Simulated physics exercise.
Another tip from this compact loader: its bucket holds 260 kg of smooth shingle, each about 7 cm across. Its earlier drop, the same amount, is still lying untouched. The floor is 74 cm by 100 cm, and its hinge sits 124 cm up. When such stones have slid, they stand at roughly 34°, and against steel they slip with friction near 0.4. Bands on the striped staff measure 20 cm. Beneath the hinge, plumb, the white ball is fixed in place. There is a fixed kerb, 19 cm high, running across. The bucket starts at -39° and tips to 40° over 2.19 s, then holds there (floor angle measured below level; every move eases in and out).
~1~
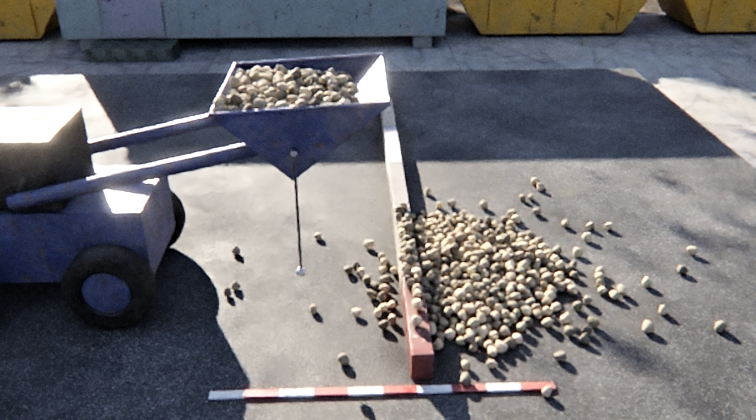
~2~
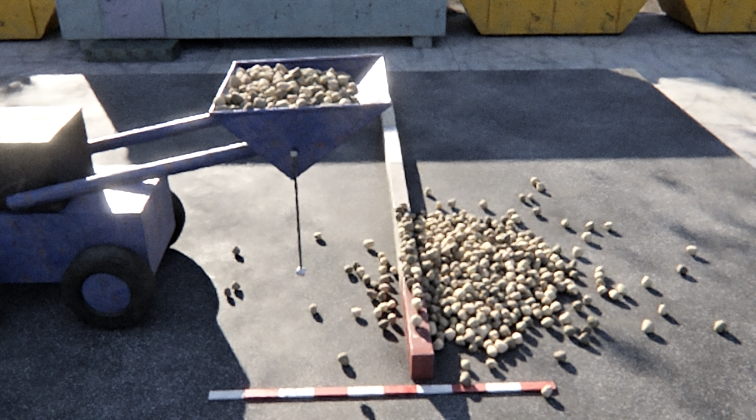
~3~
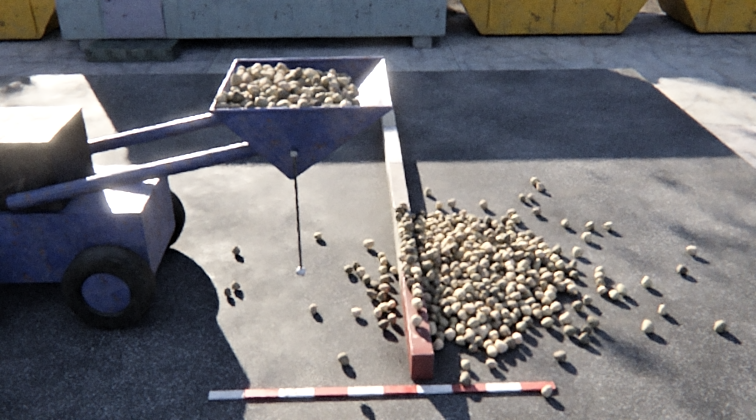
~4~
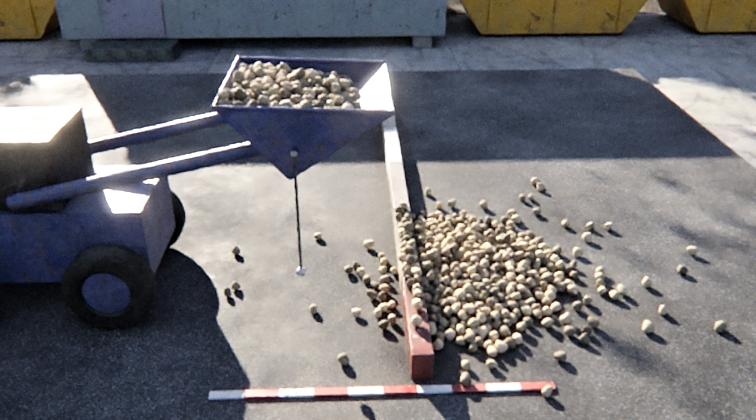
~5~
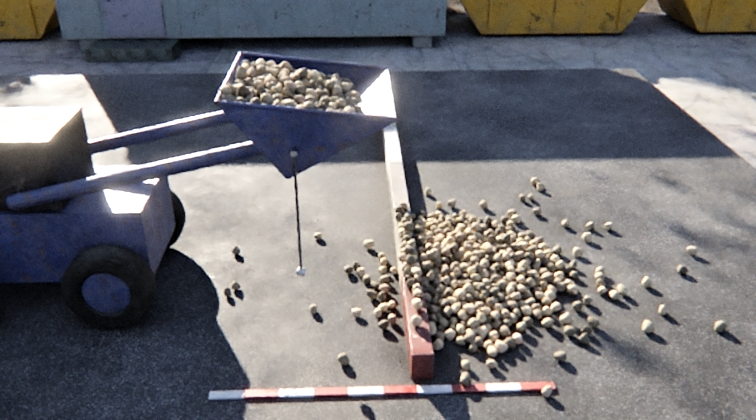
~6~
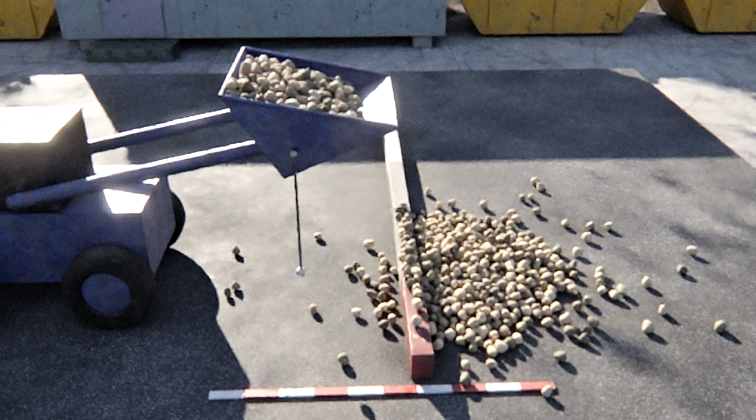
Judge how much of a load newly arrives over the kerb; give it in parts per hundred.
Close to 67 in every hundred.
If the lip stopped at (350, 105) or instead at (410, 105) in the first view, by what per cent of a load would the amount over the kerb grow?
Around 15 and 90 percent respectively.
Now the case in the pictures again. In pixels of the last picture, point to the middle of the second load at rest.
In the last view, somewhere near (436, 263).
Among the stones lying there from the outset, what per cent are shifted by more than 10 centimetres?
Close to 10 per cent.
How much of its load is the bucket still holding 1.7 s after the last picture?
Around 5 per cent of the load is still inside.
Then, 1.0 s after the last picture the floor is at 28°; in per cent of one load, 87 in the bucket, 22 on this side of the kerb, 91 over the kerb; the foremost stones are at (654, 274).
Then, 1.7 s after the last picture the floor is at 40°; in per cent of one load, 7 in the bucket, 53 on this side of the kerb, 141 over the kerb; the foremost stones are at (654, 274).
Then, 2.0 s after the last picture the floor is at 40°; in per cent of one load, 0 in the bucket, 44 on this side of the kerb, 156 over the kerb; the foremost stones are at (654, 274).
Then, 4.4 s after the last picture the floor is at 40°; in per cent of one load, 0 in the bucket, 42 on this side of the kerb, 158 over the kerb; the foremost stones are at (665, 282). Net gain over the kerb, 67.
